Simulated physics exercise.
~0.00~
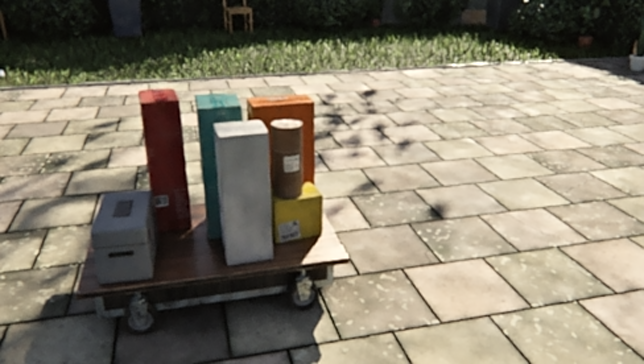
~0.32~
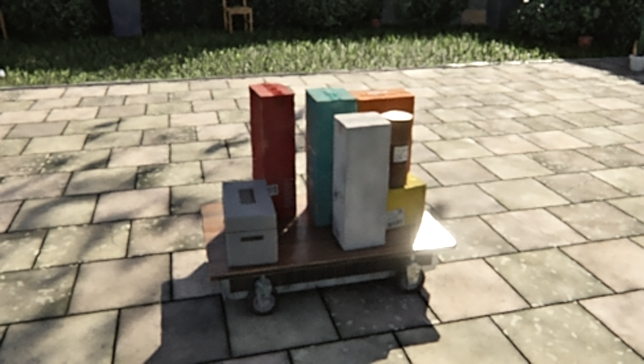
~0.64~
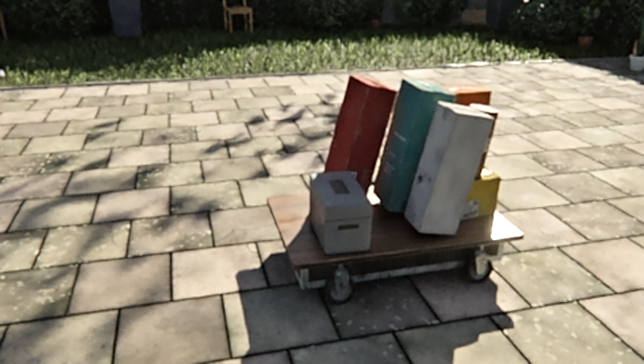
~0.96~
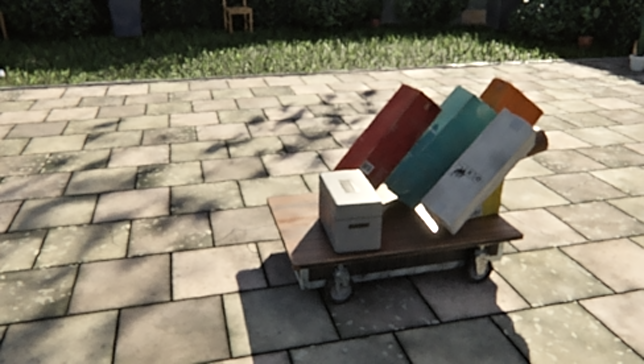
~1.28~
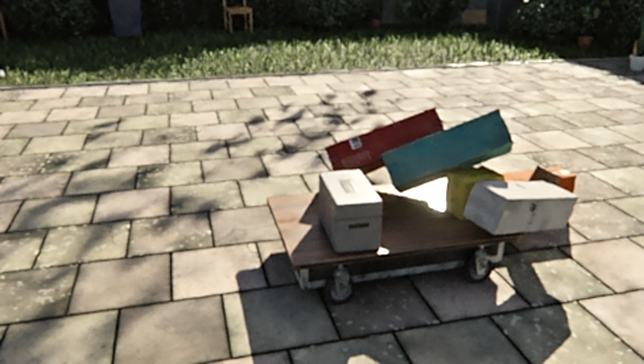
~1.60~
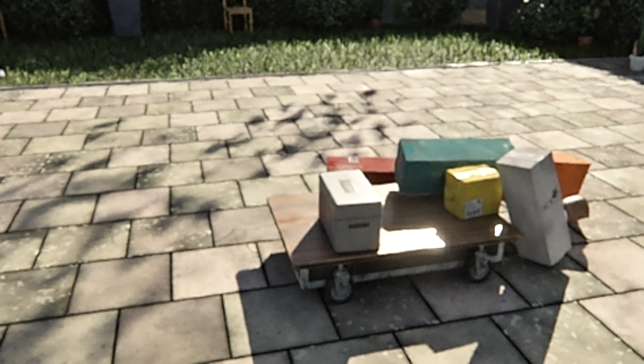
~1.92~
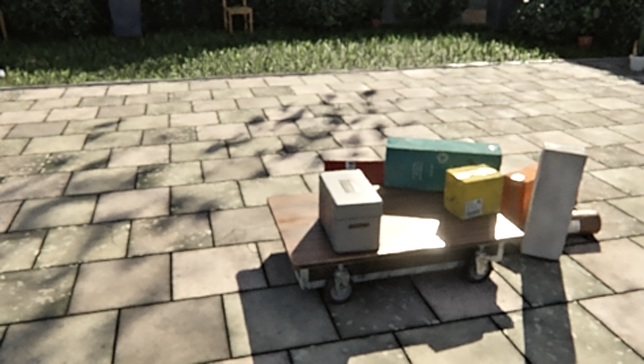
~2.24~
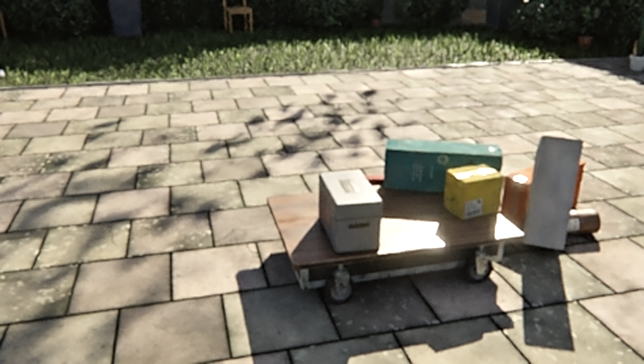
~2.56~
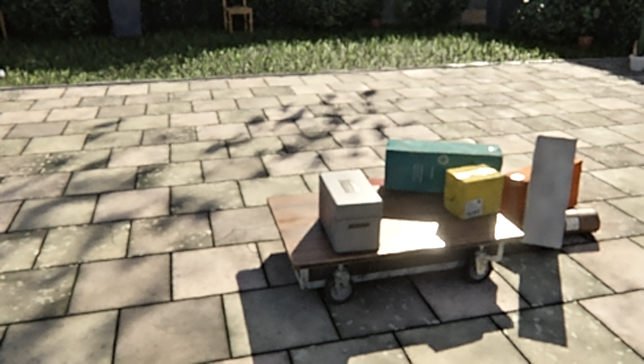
At the start, a flat cart carrying seven items, among them tall red, turquoise, orange and white boxes, rolls to the right across a sunlit stone patio. The cart stops, and the tall boxes lean to the right while the brown canister tips with them. The orange box and canister go off the right end, followed by the red and white boxes, as the turquoise box topples onto the deck. The white box ends standing on its end on the paving. The grey toolbox, yellow parcel and fallen turquoise box remain on the still cart.
